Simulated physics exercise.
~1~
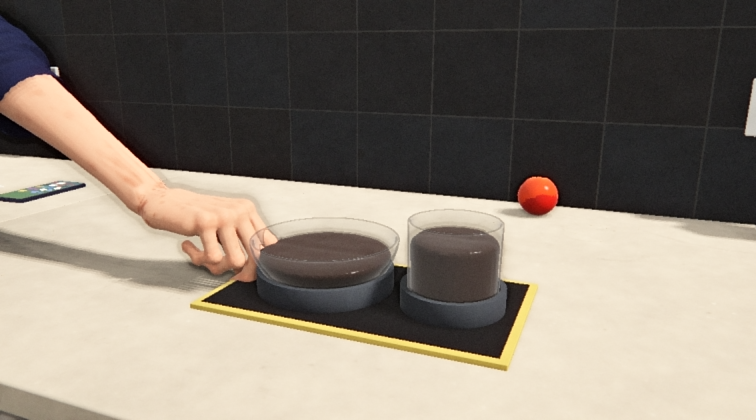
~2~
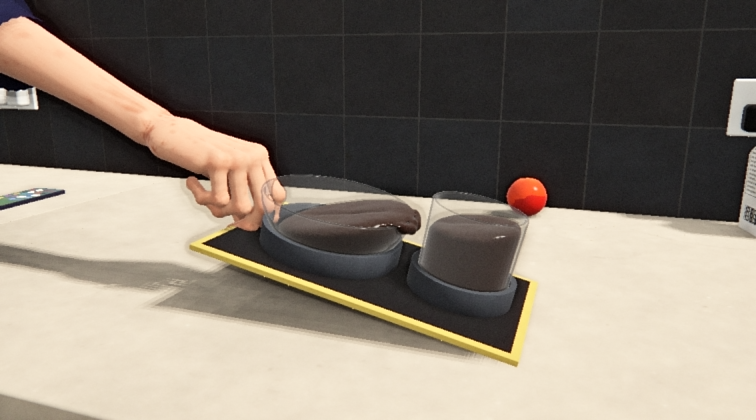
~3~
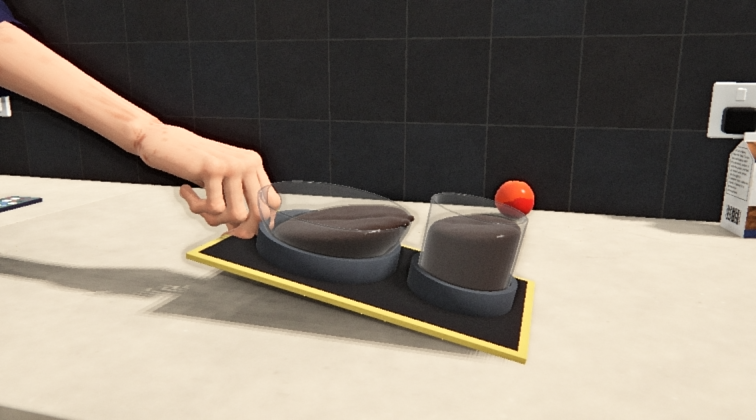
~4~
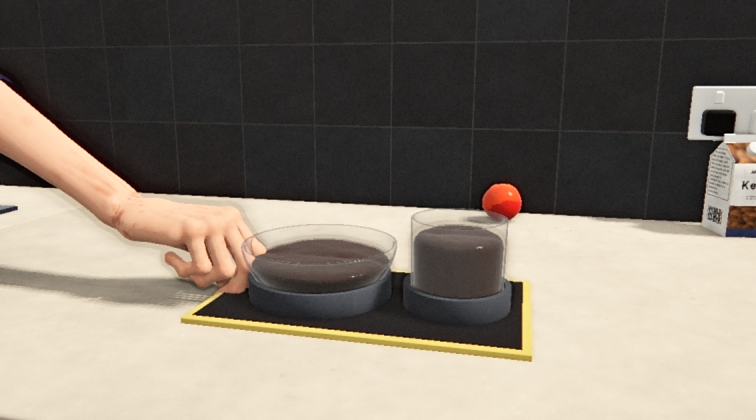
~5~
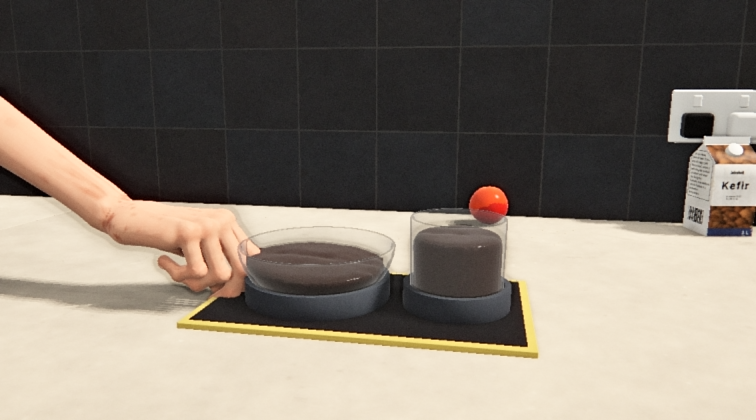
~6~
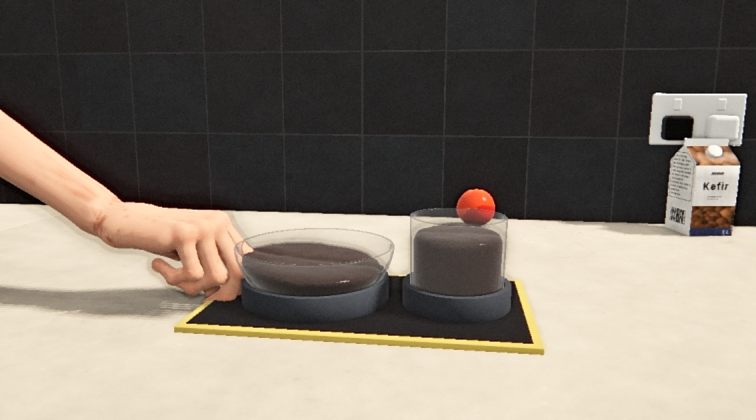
A hand tilting a yellow-edged tray by its left edge, dark liquid surging rightward in two clear containers, then lowering it flat.
